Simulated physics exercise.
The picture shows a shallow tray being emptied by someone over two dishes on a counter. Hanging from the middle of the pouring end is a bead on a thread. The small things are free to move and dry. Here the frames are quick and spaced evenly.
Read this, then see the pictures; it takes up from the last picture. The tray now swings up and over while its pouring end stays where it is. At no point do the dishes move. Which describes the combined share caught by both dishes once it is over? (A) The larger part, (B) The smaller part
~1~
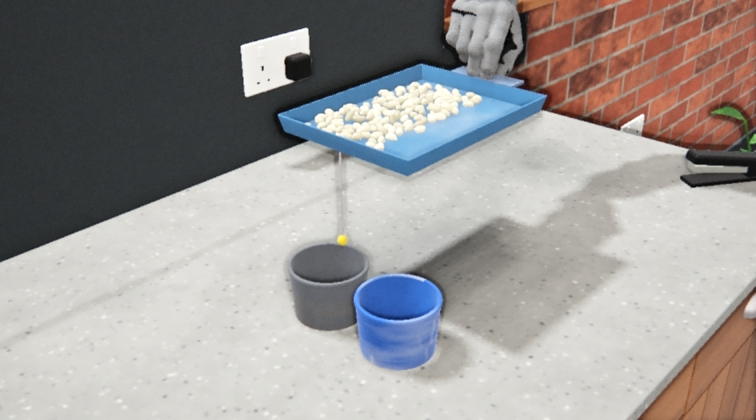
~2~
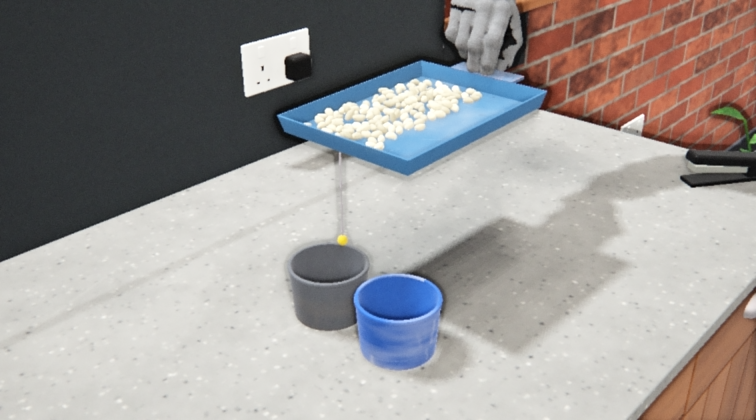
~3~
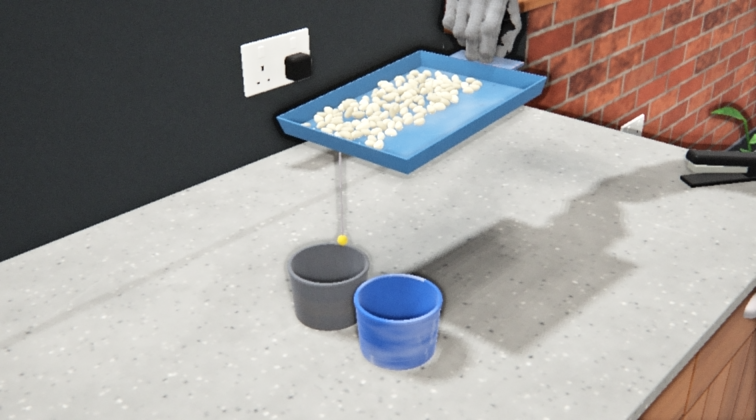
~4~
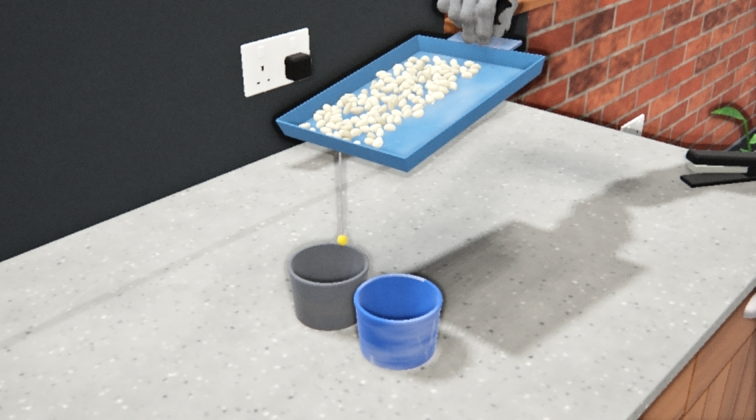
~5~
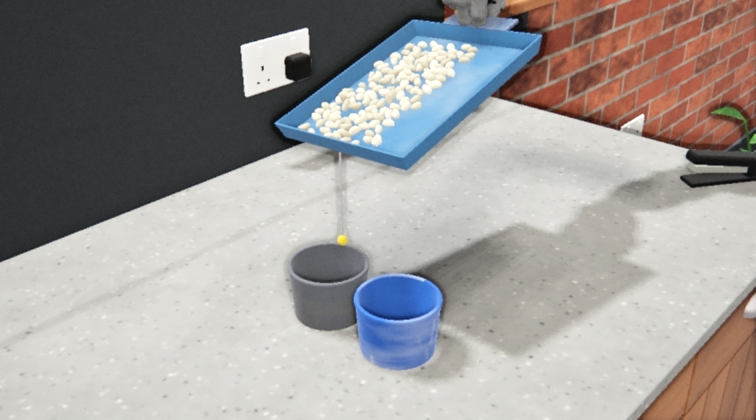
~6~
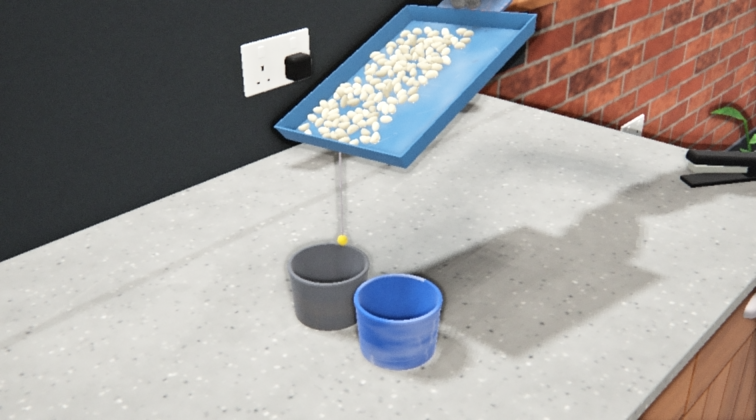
The smaller part.
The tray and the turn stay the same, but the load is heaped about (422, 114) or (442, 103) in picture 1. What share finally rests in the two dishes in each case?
That would be 20 per cent, and then 20 per cent.
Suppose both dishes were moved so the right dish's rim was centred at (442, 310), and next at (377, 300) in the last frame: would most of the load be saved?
First try: Lower than half; second try: Lower than half.
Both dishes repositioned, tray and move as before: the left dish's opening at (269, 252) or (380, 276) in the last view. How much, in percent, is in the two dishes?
It comes to near 70 per cent the first time and near 0 per cent the second time.
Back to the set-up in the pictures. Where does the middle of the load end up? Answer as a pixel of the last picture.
The centre comes to rest near (270, 293).
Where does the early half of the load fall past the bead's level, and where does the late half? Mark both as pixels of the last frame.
The first part passes (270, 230); everything after passes (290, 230).
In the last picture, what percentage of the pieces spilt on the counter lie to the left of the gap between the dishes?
Around 100 per cent, I reckon.
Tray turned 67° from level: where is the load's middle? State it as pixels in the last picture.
Near the pixel (323, 103).
Soon, tray tipped steeply; all on the tray.
A while on, tray tipped past a quarter turn; about a quarter on the tray; a small part in the left dish; about half outside both; about a quarter in the air.
Towards the end, tray tipped past a quarter turn; about a quarter in the left dish; most outside both.
Finally, tray tipped past a quarter turn; none in the right dish; about a quarter in the left dish; most outside both.
